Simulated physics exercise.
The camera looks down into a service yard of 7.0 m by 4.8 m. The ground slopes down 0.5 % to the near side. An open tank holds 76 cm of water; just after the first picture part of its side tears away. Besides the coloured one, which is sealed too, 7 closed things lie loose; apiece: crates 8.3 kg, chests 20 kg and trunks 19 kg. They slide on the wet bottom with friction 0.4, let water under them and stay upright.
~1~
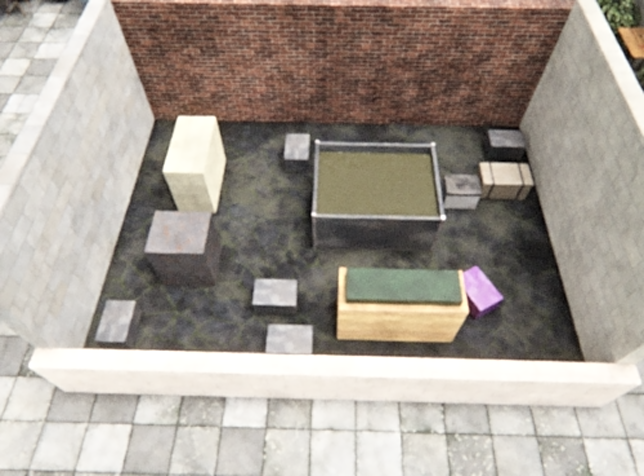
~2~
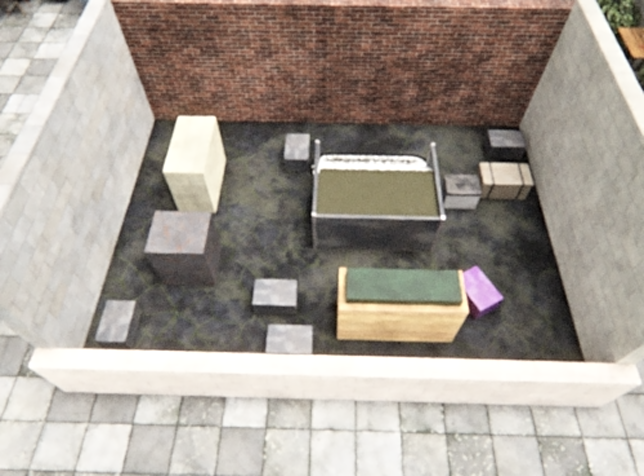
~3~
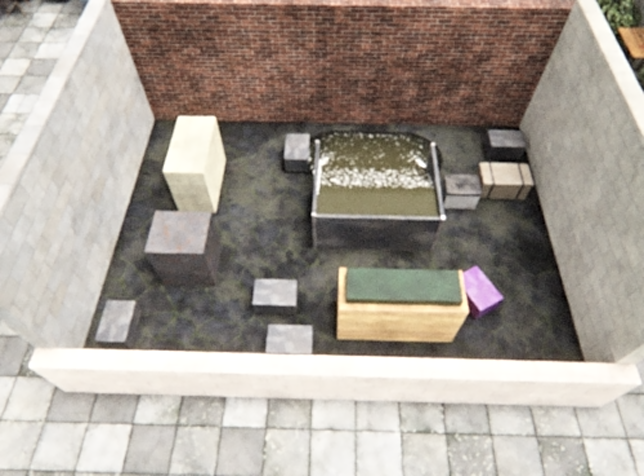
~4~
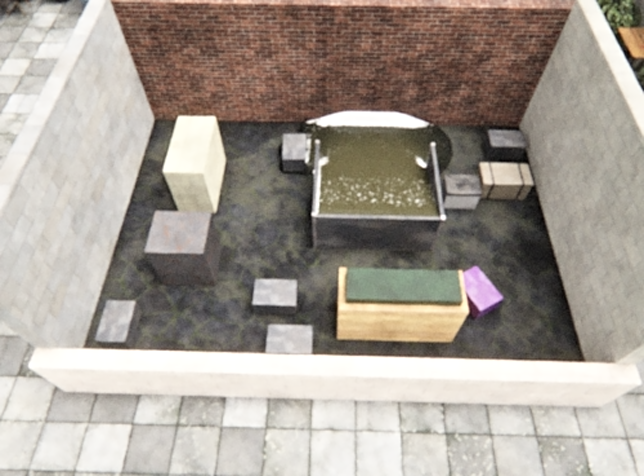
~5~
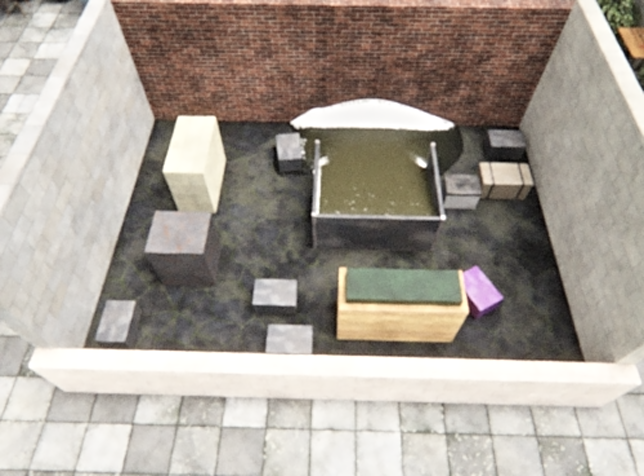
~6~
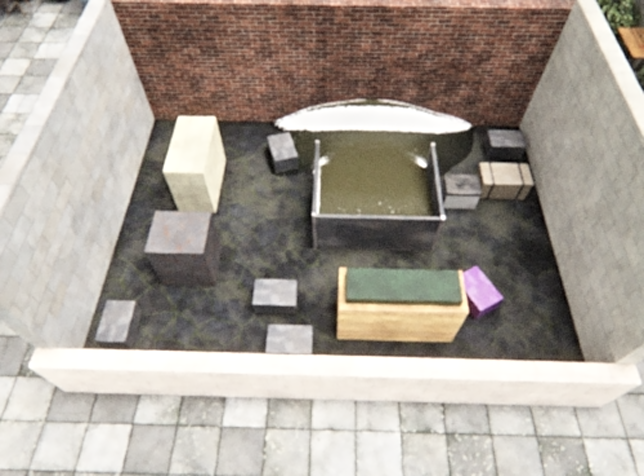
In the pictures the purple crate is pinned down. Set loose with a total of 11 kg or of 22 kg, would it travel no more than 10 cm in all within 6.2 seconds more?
Verdict: Neither weight holds it.
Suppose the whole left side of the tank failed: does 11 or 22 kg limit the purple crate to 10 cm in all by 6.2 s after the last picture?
Then the smaller load will do.
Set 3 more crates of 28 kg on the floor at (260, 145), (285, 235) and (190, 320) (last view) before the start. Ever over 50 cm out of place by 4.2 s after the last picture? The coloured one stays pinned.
In turn: More, short of it, less.
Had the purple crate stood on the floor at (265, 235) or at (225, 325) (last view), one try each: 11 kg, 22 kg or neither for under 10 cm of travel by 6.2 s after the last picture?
In turn: Only the larger holds; neither is enough.
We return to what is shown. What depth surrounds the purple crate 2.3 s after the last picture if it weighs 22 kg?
Roughly 2 cm.
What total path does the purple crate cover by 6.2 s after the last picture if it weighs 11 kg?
Some 80 cm in all.
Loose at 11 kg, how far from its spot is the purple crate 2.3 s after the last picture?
Roughly 5 cm.
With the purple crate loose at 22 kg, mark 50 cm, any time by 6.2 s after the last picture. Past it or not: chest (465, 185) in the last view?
It is short of it.
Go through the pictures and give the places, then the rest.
The first picture shows the purple crate at (479, 288), on the bottom; water covers 2.6 m2; 0 of 8 have shifted.
The second picture shows the purple crate at (479, 288), on the bottom; 3.8 m2 under water; 0 of 8 have shifted.
The third picture shows the purple crate at (479, 288), on the bottom; water covers 5.0 m2; 0 of 8 have shifted.
The fourth picture shows the purple crate at (479, 288), on the bottom; 6.0 m2 under water; 0 of 8 have shifted.
The fifth picture shows the purple crate at (479, 288) rests on the ground; water covers 6.4 m2; 1 of 8 have shifted.
The sixth picture shows the purple crate at (479, 288), on the bottom; 6.8 m2 under water; 1 of 8 have shifted.
Then, 0.6 s after the last picture the purple crate would be 0 cm from its start with 11 kg and 0 cm from its start with 22 kg; 0 cm of water round it then.
Then, 2.3 s after the last picture the purple crate would be 6 cm from its start with 11 kg and 5 cm from its start with 22 kg; 2 cm of water round it then.
Then, 4.2 s after the last picture the purple crate would be 38 cm from its start with 11 kg and 14 cm from its start with 22 kg; 7 cm of water round it then.
Then, 6.2 s after the last picture the purple crate would be 15 cm from its start with 11 kg and 26 cm from its start with 22 kg; 8 cm of water round it then.
